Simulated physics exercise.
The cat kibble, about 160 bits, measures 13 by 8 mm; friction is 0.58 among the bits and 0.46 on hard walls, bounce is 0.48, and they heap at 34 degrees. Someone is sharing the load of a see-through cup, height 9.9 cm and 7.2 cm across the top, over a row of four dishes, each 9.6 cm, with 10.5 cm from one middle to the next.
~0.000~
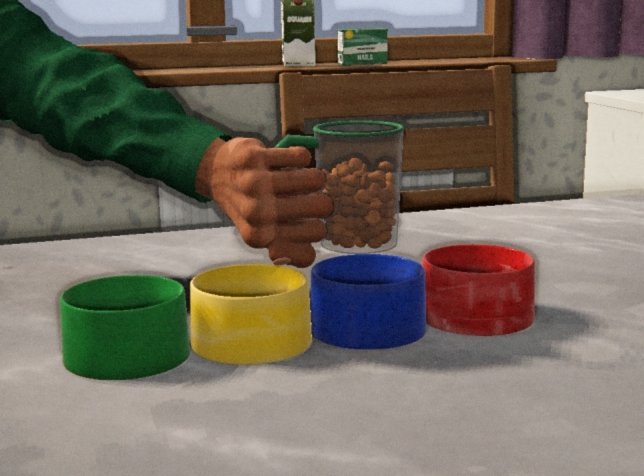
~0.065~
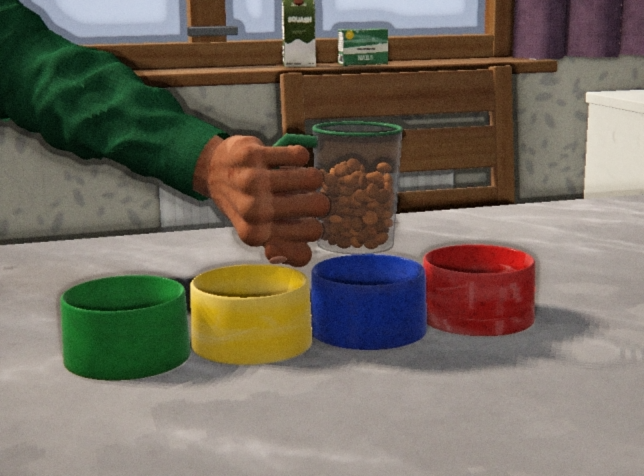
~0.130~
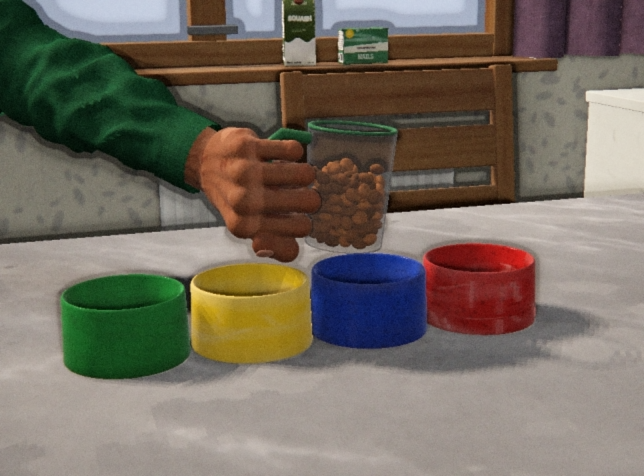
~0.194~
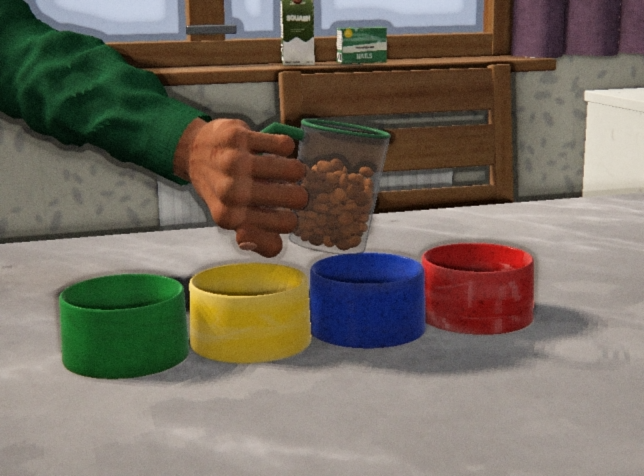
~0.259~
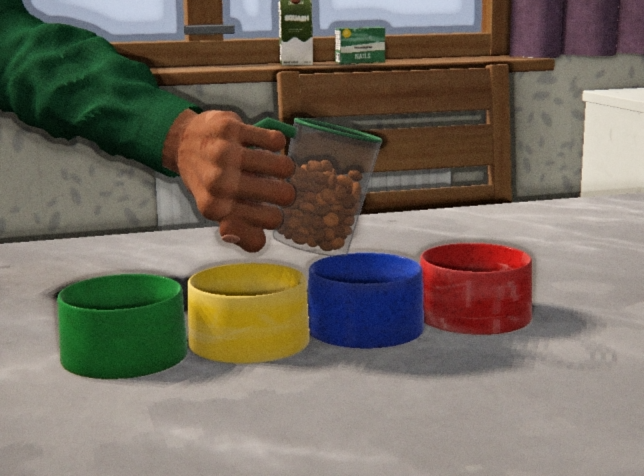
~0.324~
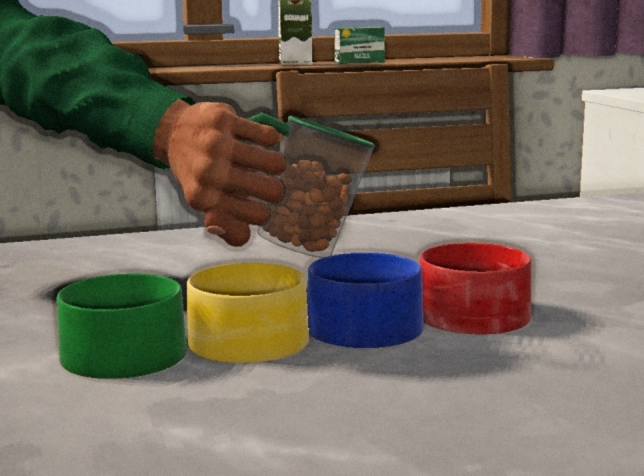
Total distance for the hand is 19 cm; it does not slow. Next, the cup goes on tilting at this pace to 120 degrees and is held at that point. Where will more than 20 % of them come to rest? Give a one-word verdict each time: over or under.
Red dish: It should not get past the one-in-five mark, blue dish: It should not get past the one-in-five mark, green dish: It should not get past the one-in-five mark, yellow dish: It should get past the one-in-five mark, counter: It should get past the one-in-five mark.
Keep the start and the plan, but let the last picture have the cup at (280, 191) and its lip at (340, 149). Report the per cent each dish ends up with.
Kept per dish: Red = 0, blue = 0, green = 10, yellow = 60.
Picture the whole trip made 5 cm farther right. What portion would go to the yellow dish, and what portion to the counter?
Shares - yellow 100 / counter 0.
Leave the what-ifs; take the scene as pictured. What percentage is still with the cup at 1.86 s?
Roughly 35 in a hundred.
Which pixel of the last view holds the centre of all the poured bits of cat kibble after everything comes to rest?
Close to pixel (227, 331).
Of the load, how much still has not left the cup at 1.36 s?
Load share: Near 100 percent.
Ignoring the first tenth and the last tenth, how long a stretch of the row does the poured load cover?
I'd put it at close to 9 cm.
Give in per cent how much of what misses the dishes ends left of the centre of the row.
Share: About 100 in a hundred.
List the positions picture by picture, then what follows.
The first frame shows cup at (359, 187), tilt 0 degrees, lip at (399, 126), moved 0.0 cm; middle of the pieces at (358, 205); red dish at (478, 259); blue dish at (368, 270); yellow dish at (250, 281); green dish at (123, 293).
The second frame shows cup at (356, 187), tilt 1 degrees, lip at (398, 128), moved 0.3 cm; middle of the pieces at (355, 206).
The third frame shows cup at (348, 187), tilt 5 degrees, lip at (393, 130), moved 1.0 cm; middle of the pieces at (345, 205).
The fourth frame shows cup at (336, 187), tilt 10 degrees, lip at (386, 134), moved 1.9 cm; middle of the pieces at (332, 205).
The fifth frame shows cup at (324, 188), tilt 15 degrees, lip at (378, 139), moved 2.9 cm; middle of the pieces at (318, 206).
The sixth frame shows cup at (313, 188), tilt 20 degrees, lip at (370, 144), moved 3.8 cm; middle of the pieces at (306, 206); red dish at (475, 258); blue dish at (365, 268); yellow dish at (247, 280); green dish at (120, 292). The cup turns about 75 degrees a second and travels 14 cm a second.
After 0.95 s, tilt 67 degrees; cup holds 100 %.
Then, at 1.36 s, tilt 98 degrees; cup holds 100 %.
Then, at 1.86 s, tilt 120 degrees; cup holds 35 %, yellow 45 %.
At rest (2.9 s), red 0 %, blue 0 %, green 5 %, yellow 65 %, counter 30 %.
